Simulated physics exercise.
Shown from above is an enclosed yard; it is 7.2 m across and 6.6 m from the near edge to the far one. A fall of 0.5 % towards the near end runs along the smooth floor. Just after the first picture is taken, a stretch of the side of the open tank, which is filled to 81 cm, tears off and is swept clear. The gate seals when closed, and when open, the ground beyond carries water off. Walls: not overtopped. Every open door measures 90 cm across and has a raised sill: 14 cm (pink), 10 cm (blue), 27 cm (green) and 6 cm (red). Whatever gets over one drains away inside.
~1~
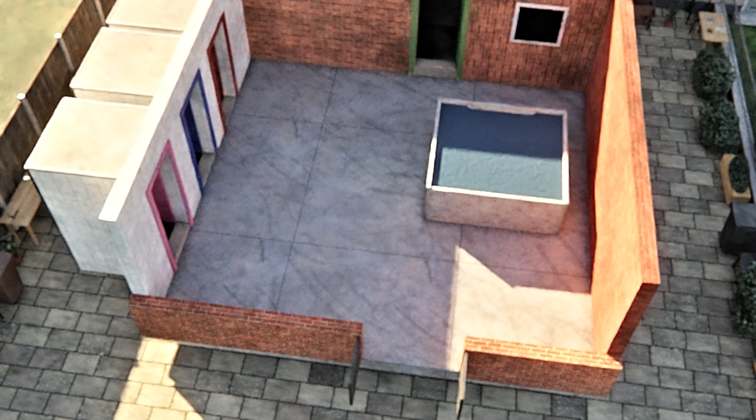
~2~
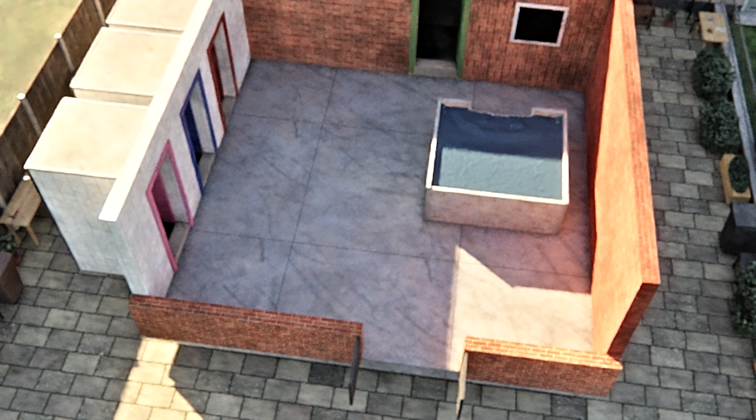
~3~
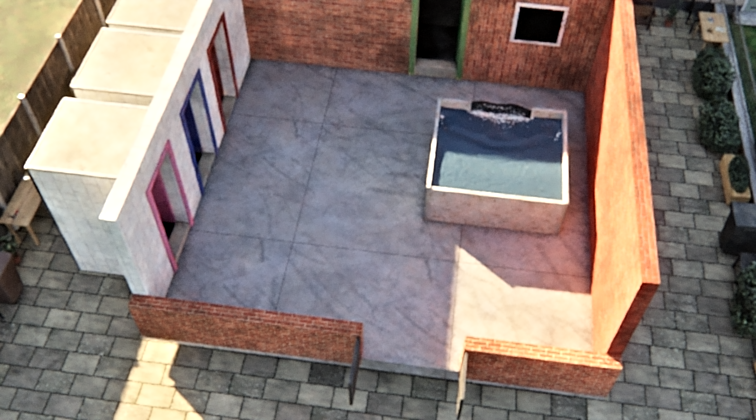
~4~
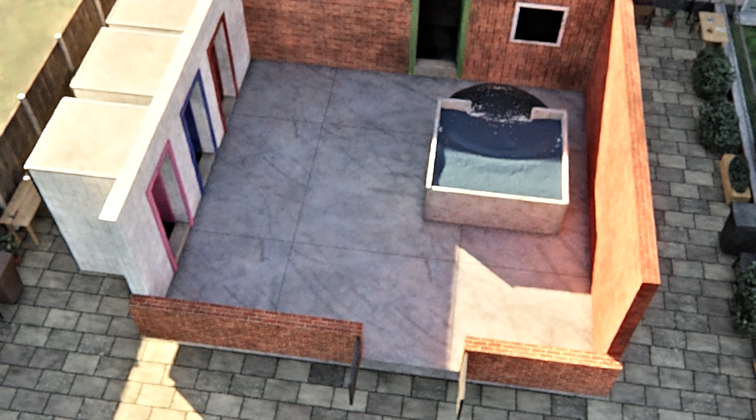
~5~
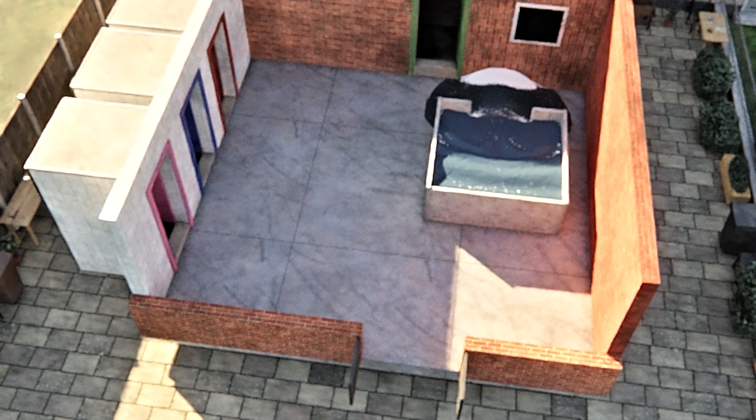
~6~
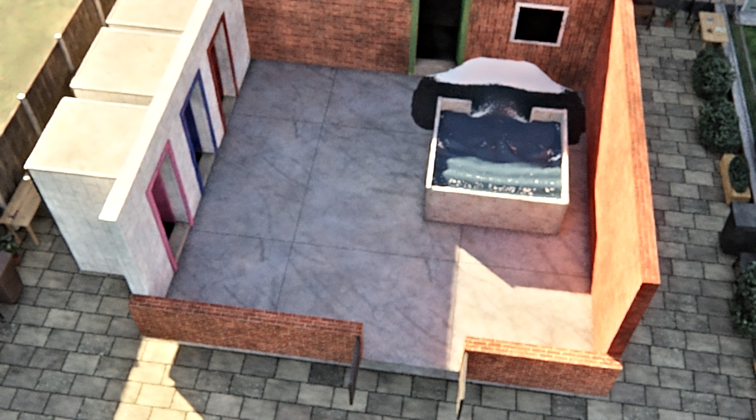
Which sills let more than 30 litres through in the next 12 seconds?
Pink door: The total remains smaller than the cap, blue door: The total remains smaller than the cap, green door: The total remains smaller than the cap, red door: The total grows larger than the cap.
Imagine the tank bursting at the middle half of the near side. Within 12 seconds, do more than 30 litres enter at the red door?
At the red door the limit is not exceeded.
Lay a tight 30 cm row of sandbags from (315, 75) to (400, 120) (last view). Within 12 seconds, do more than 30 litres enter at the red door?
Note, red vs limit: Lower.
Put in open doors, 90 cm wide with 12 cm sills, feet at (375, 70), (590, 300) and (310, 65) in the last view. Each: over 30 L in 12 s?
So, in the order given, it's shy of the mark, then shy of the mark, then shy of the mark.
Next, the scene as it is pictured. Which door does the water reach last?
Result: Pink door.
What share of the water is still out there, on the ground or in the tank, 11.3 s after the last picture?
88 %.
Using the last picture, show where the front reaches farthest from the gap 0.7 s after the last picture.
Location: Approx. (340, 71) in the last view.
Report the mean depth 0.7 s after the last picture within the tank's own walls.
Depth, averaged: Around 57 centimetres.
Then, 0.7 s after the last picture water covers 15 % of the floor and is deepest (66 cm) near (575, 94); pink door not reached, blue door not reached, green door 28 cm at the sill, 0 L in, red door not reached.
Then, 1.5 s after the last picture water covers 30 % of the floor and is deepest (55 cm) near (575, 94); pink door not reached, blue door not reached, green door 26 cm at the sill, 5 L in, red door not reached.
Then, 2.8 s after the last picture water covers 50 % of the floor and is deepest (38 cm) near (592, 375); pink door not reached, blue door 11 cm at the sill, 0 L in, green door 20 cm at the sill, 8 L in, red door 18 cm at the sill, 49 L in.
Then, 6.3 s after the last picture water covers 85 % of the floor and is deepest (22 cm) near (498, 87); pink door 6 cm at the sill, 0 L in, blue door 9 cm at the sill, 4 L in, green door 13 cm at the sill, 8 L in, red door 13 cm at the sill, 187 L in.
Then, 11.3 s after the last picture water covers 100 % of the floor and is deepest (12 cm) near (159, 318); pink door 11 cm at the sill, 3 L in, blue door 9 cm at the sill, 5 L in, green door 7 cm at the sill, 8 L in, red door 9 cm at the sill, 244 L in.
